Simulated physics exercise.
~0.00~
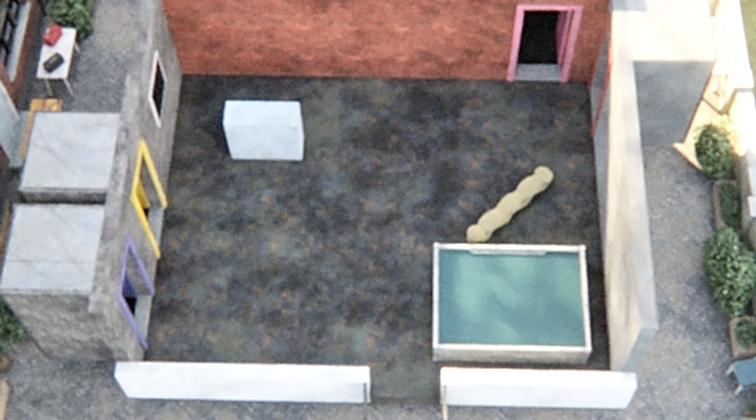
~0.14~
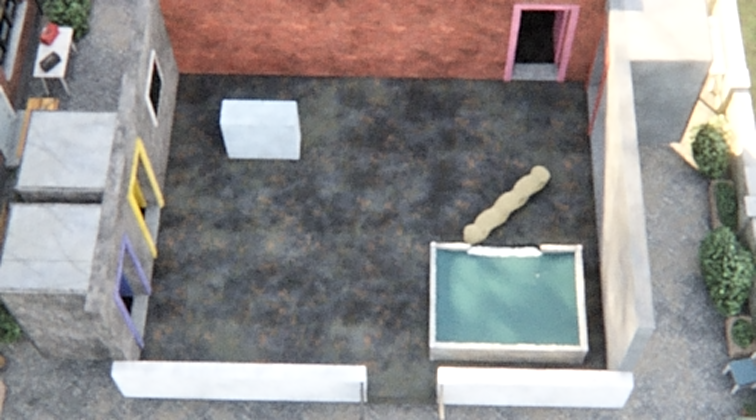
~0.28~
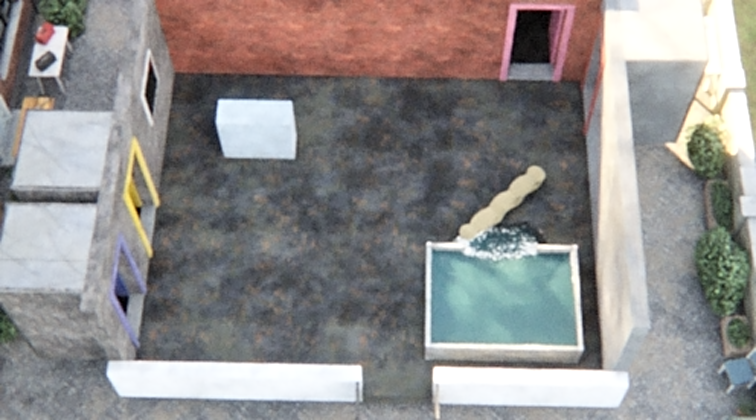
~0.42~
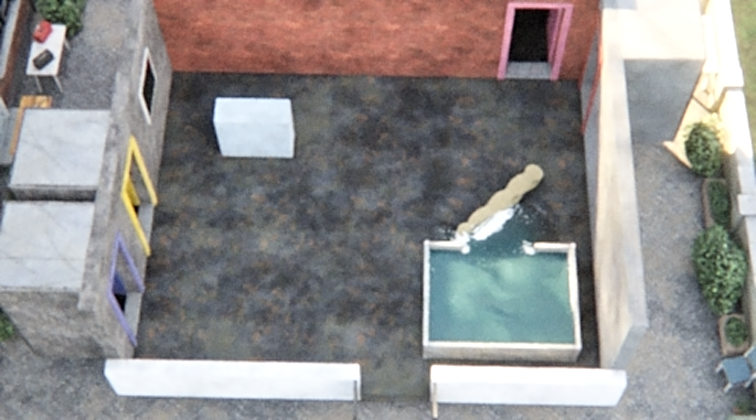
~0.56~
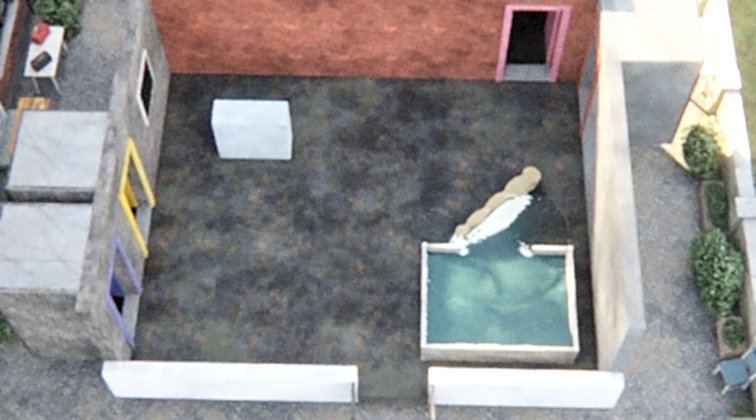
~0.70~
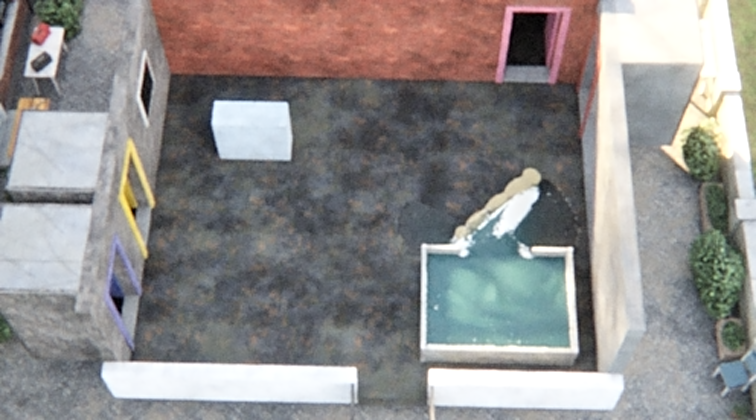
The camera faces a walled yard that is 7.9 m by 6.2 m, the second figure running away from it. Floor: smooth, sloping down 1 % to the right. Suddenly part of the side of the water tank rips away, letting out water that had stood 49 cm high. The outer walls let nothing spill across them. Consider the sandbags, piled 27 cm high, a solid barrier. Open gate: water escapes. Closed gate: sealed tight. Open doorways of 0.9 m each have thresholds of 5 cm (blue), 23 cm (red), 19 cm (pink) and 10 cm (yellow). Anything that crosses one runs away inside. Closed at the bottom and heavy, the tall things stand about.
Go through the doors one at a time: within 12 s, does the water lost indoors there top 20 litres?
In order: At the blue door the water let in will remain short of the limit; at the red door the water let in will remain short of the limit; at the pink door the water let in will remain short of the limit; at the yellow door the water let in will remain short of the limit.
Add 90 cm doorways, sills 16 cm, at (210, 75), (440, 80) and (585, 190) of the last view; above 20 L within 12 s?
Door 1: Lower; door 2: Lower; door 3: Higher.
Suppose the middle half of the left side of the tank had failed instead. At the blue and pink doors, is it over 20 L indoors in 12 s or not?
Result against the limit at blue: Limit broken; result at pink: Limit held.
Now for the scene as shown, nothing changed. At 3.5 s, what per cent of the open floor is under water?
Around 35 per cent.
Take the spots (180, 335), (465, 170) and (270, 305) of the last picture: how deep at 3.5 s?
The depths come out at 0, 1 and 0 centimetres, in the order listed.
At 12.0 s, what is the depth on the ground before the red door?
The depth comes to around 9.5 centimetres.
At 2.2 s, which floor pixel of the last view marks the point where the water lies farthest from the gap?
About pixel (571, 88).
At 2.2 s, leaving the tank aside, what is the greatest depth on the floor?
Max depth: About 33 centimetres.
After 1.4 s water covers 10 % of the floor and is deepest (38 cm) near (480, 243); blue door not reached, red door not reached, pink door not reached, yellow door not reached.
After 2.2 s water covers 25 % of the floor and is deepest (33 cm) near (579, 210); blue door not reached, red door 10 cm at the sill, 0 L in, pink door 10 cm at the sill, 0 L in, yellow door not reached.
After 3.5 s water covers 35 % of the floor and is deepest (24 cm) near (562, 88); blue door not reached, red door 14 cm at the sill, 1 L in, pink door 20 cm at the sill, 4 L in, yellow door not reached.
After 7.0 s water covers 65 % of the floor and is deepest (14 cm) near (579, 210); blue door not reached, red door 14 cm at the sill, 1 L in, pink door 12 cm at the sill, 6 L in, yellow door not reached.
After 12.0 s water covers 95 % of the floor and is deepest (10 cm) near (572, 111); blue door 2 cm at the sill, 0 L in, red door 9 cm at the sill, 1 L in, pink door 8 cm at the sill, 6 L in, yellow door 3 cm at the sill, 0 L in.
